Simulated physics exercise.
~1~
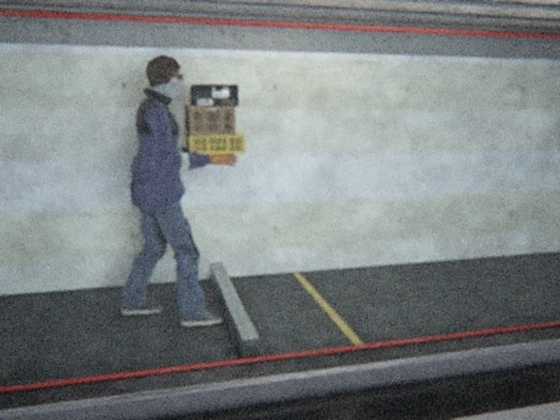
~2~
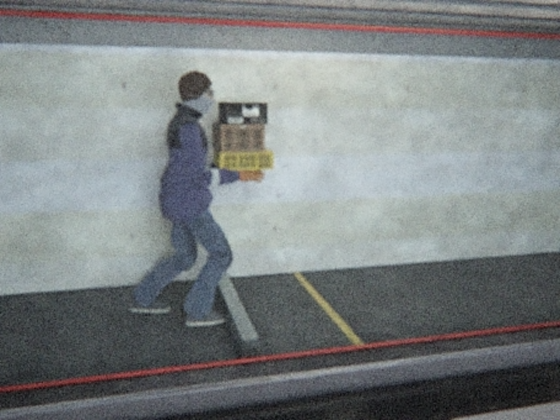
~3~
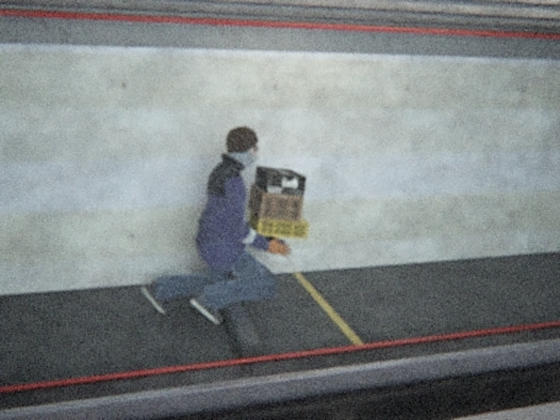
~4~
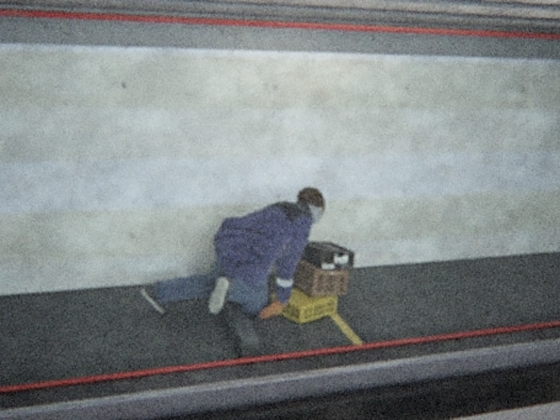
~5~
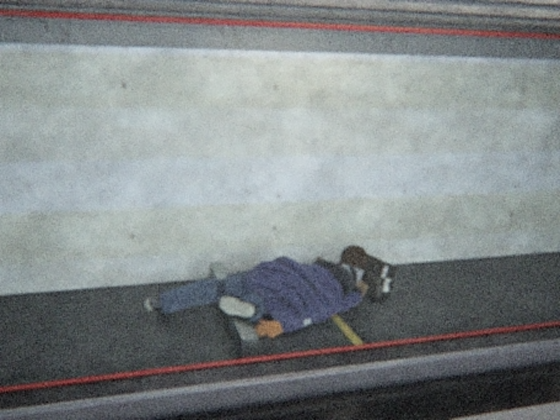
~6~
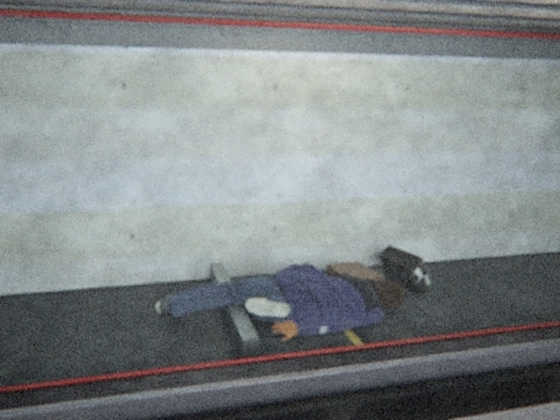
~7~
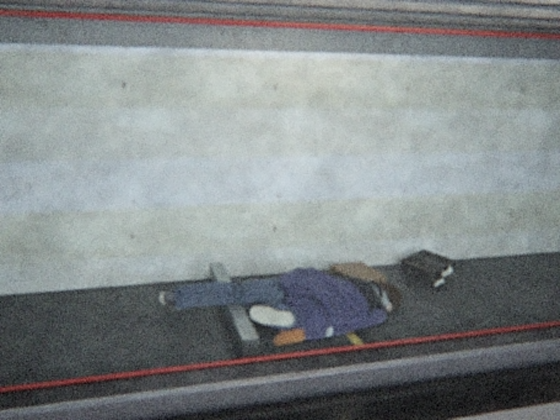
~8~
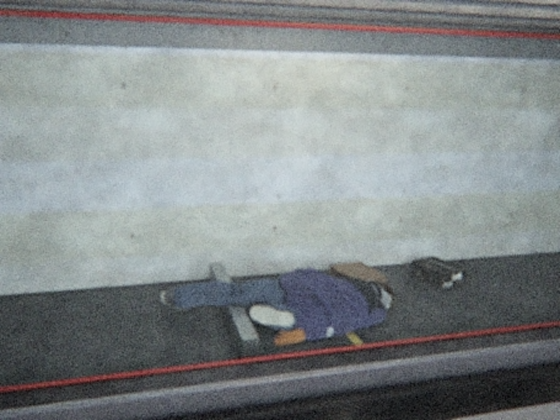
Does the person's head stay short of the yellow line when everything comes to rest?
No, the person falls forward over the rail and the head ends up past the yellow line.
We see a person in a purple jacket carrying a stack of three crates and boxes pitch forward over a low grey rail, drop to the knees and fall flat across the yellow line, while the black box tumbles off to the right and the brown crate rests beside the body.
